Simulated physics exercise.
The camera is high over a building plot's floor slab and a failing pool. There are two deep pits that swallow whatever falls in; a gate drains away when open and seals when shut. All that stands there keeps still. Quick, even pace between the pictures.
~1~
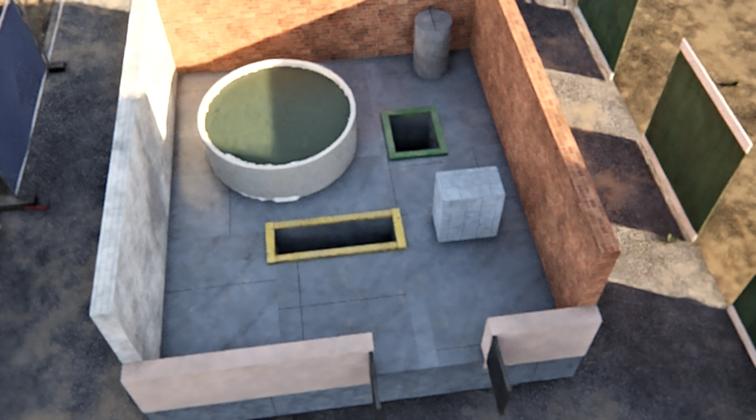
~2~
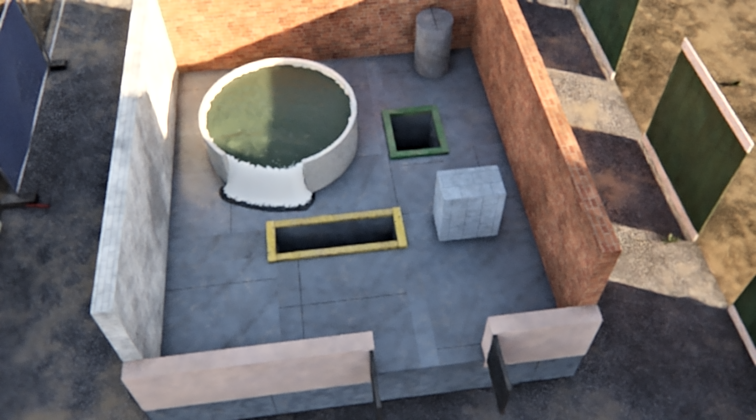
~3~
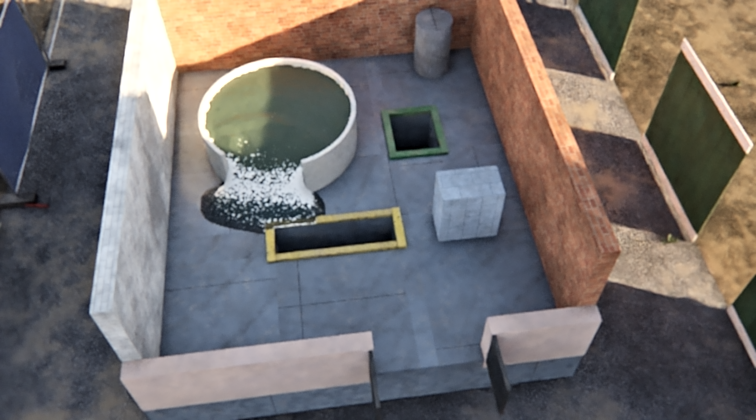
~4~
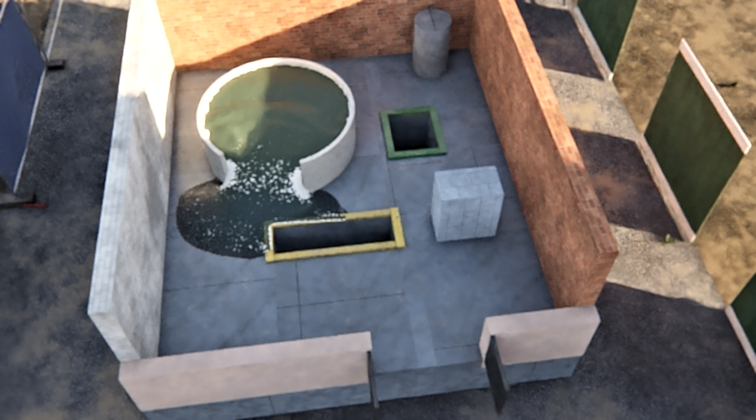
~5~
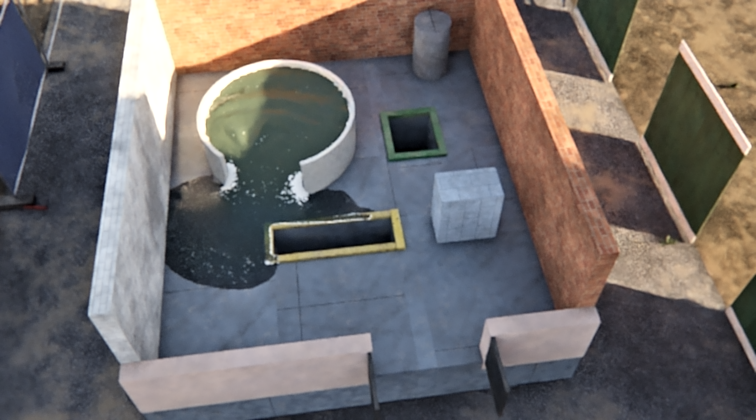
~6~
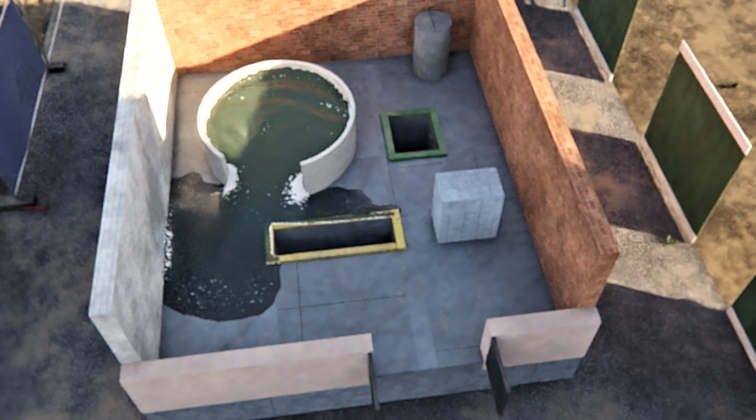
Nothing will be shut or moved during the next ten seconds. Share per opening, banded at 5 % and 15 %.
As it plays out the gate sits in the middle - five to fifteen per cent; as it plays out the yellow pit goes past fifteen per cent; as it plays out the green pit never reaches five per cent.
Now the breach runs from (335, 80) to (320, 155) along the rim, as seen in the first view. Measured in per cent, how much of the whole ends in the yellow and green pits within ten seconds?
Yellow 4 %, green 40 %.
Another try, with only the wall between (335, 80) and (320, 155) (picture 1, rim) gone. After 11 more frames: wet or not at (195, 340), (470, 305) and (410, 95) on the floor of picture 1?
Well, the first is missed by the spill, the next hit by the spill, the last hit by the spill.
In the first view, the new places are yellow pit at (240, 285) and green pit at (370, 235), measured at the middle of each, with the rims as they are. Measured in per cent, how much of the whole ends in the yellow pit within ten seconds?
Out of a hundred parts, 60 go to yellow.
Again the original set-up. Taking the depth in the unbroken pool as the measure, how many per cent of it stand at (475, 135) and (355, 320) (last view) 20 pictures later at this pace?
Taking them in turn: 0 in a hundred, then 10 in a hundred.
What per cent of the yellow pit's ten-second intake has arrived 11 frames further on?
It should be near 50 percent of the ten-second total.
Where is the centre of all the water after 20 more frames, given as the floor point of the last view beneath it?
I reckon somewhere around (275, 217).
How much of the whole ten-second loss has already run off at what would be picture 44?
Around 75 % of the total, roughly.
A moment on, water covers 25 % of the floor; the gate 0 %, the yellow pit 8 %, the green pit 0 %.
Next, water covers 25 % of the floor; the gate 0 %, the yellow pit 13 %, the green pit 0 %.
Then, water covers 50 % of the floor; the gate 0 %, the yellow pit 19 %, the green pit 0 %.
Later, water covers 75 % of the floor; the gate 2 %, the yellow pit 24 %, the green pit 0 %.
In the end, water covers 95 % of the floor; the gate 7 %, the yellow pit 27 %, the green pit 1 %.
